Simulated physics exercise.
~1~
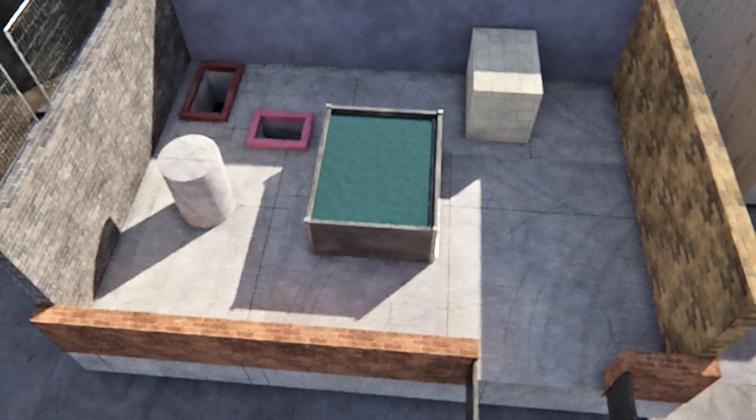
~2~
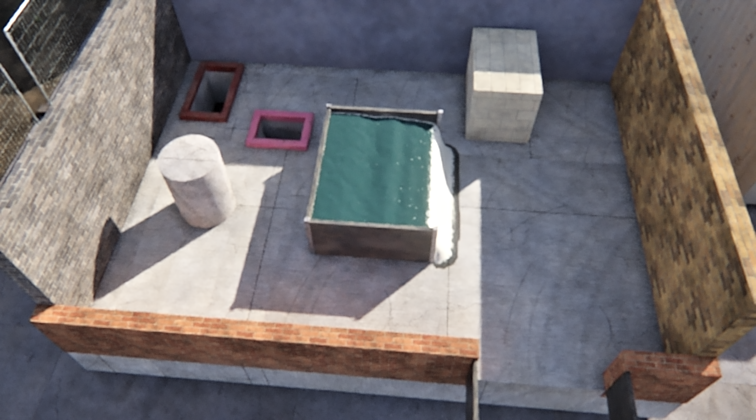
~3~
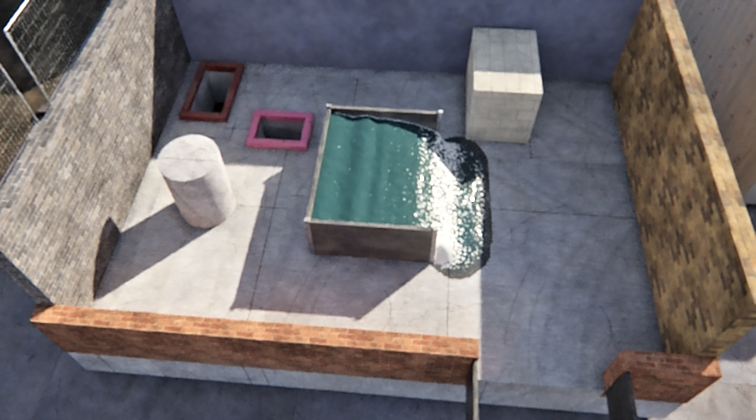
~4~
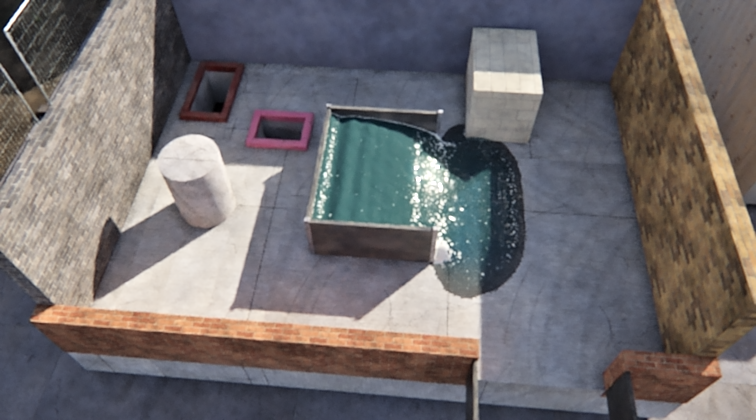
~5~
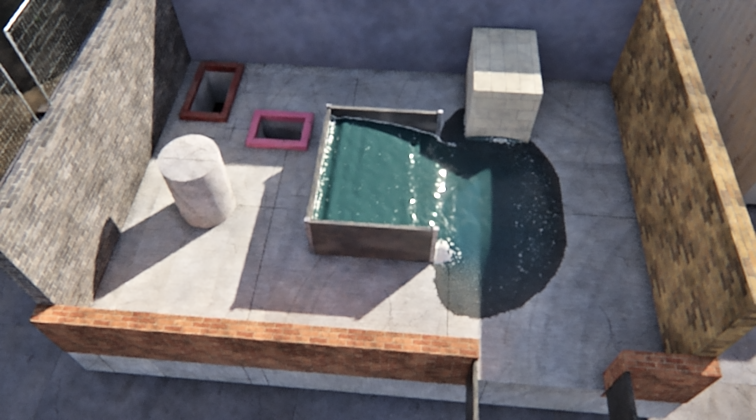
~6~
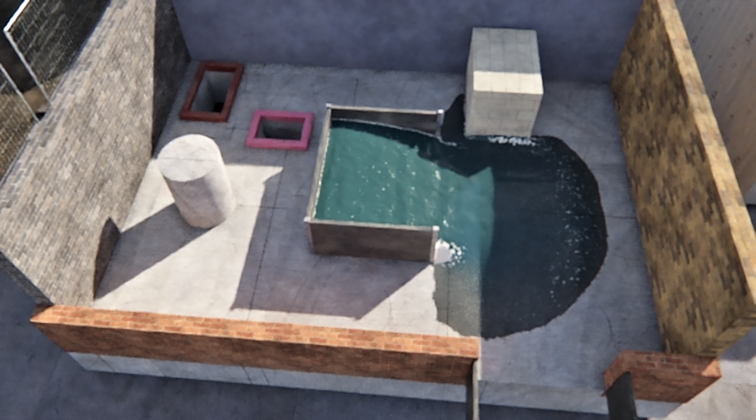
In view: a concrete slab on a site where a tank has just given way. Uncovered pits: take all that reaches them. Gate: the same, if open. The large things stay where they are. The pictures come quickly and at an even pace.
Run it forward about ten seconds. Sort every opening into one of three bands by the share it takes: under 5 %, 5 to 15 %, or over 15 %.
The gate takes over 15 %; the pink pit takes under 5 %; the red pit takes under 5 %.
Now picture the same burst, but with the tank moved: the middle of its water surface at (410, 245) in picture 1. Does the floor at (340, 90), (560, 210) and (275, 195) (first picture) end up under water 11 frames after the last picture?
In sequence: Unflooded, next inundated, then unflooded.
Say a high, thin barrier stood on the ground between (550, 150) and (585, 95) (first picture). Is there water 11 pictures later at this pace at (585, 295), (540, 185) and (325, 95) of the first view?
Taking the three spots in the order asked, they are waterlogged, waterlogged and bone-dry.
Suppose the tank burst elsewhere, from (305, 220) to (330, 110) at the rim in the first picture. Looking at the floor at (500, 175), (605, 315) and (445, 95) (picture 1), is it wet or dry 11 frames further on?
First point spared, second point spared, third point spared.
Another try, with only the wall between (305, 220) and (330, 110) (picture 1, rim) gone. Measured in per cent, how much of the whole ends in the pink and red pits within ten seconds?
Estimates in per cent: Pink 8, red 8.
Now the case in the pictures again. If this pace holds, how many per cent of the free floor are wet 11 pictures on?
That works out at 35 %.
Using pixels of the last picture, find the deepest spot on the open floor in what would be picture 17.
Close to (662, 377), I'd say.
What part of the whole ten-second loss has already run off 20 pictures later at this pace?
About 20 %.
A moment on, water covers 35 % of the floor; the gate 0 %, the pink pit 0 %, the red pit 0 %.
Next, water covers 35 % of the floor; the gate 1 %, the pink pit 0 %, the red pit 0 %.
Then, water covers 45 % of the floor; the gate 6 %, the pink pit 0 %, the red pit 0 %.
Later, water covers 70 % of the floor; the gate 18 %, the pink pit 0 %, the red pit 0 %.
In the end, water covers 90 % of the floor; the gate 33 %, the pink pit 0 %, the red pit 0 %.
